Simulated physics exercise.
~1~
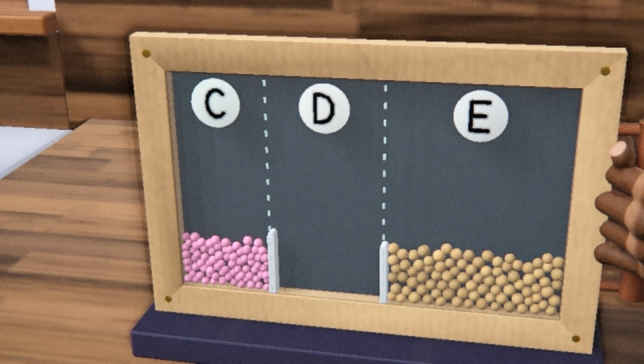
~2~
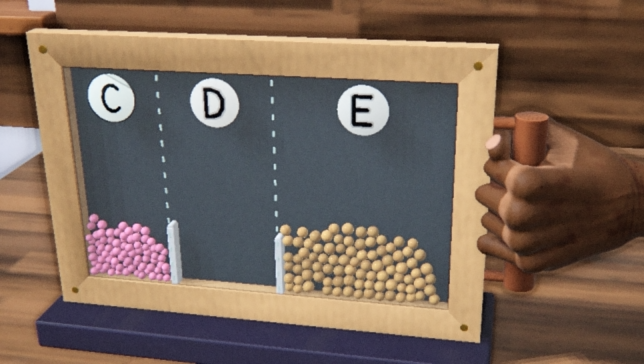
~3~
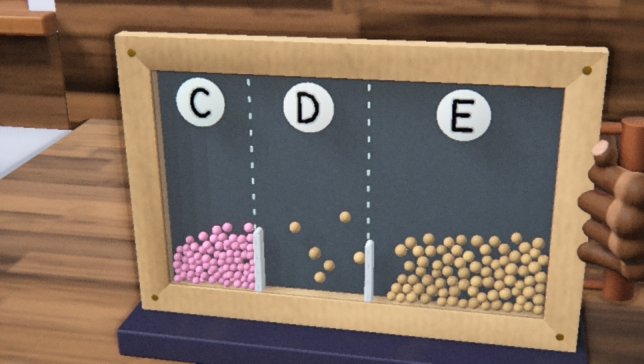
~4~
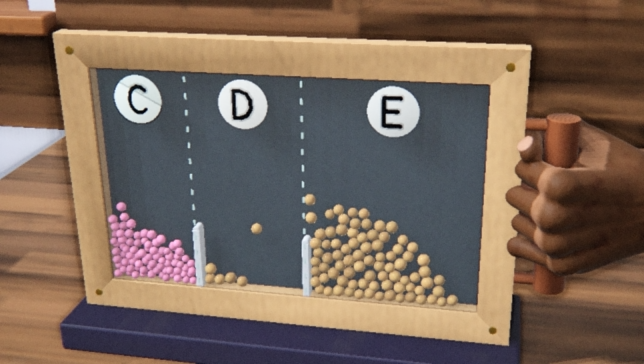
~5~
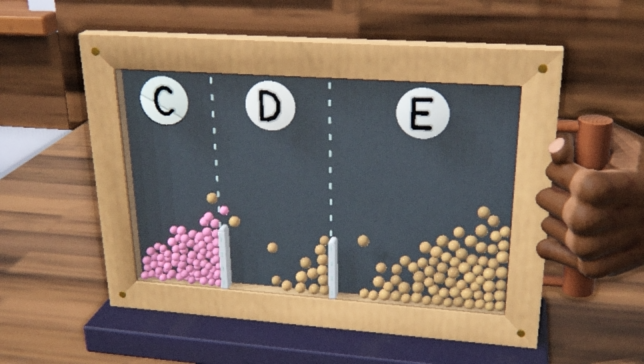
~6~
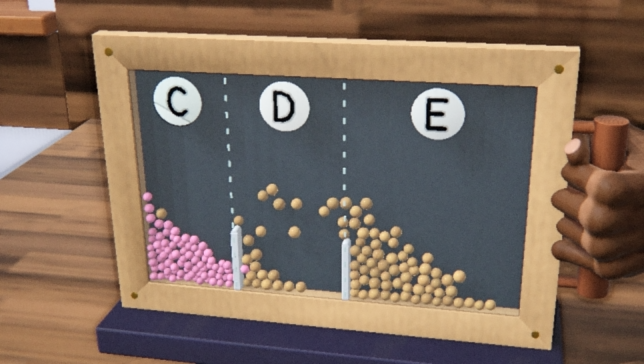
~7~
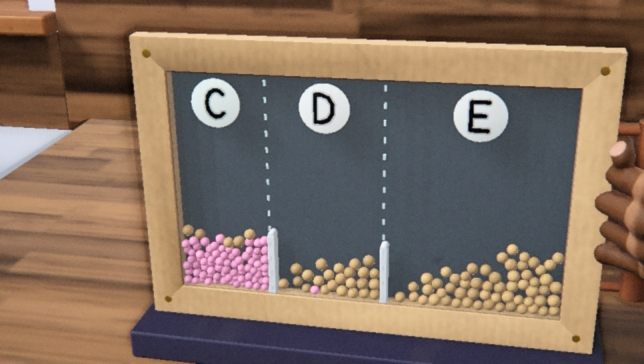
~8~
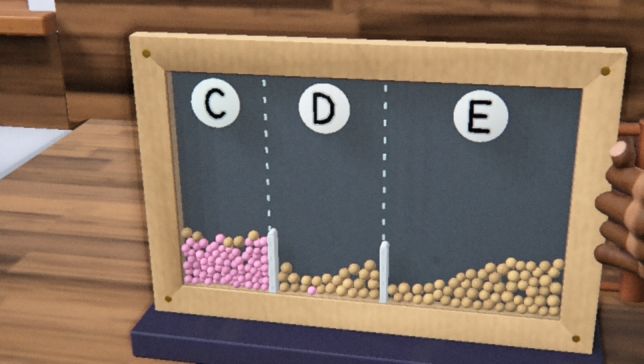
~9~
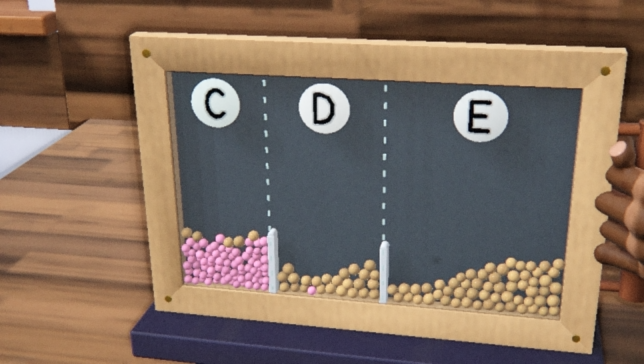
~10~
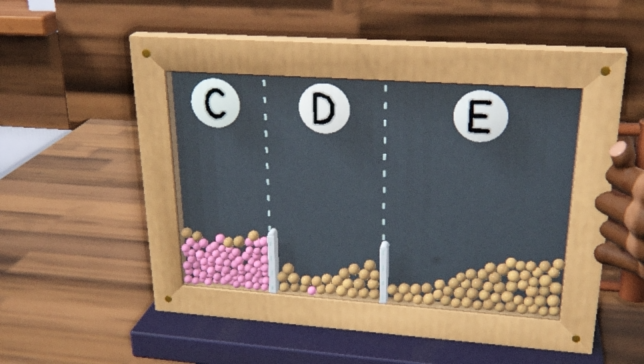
A shallow, wood-framed case with a dark back slides along a wooden counter, seen from the front at a slight angle, while a hand grips the handle on its right side. Strips C, D and E run from left to right, with small pink beads in C, tan beads in E and D empty. The hand shifts the case left and right repeatedly, and tan beads hop the low divider into D, then some reach C. A stray pink bead lands in D. The case stops where it began, and the beads settle, E's pile sloping up rightward.
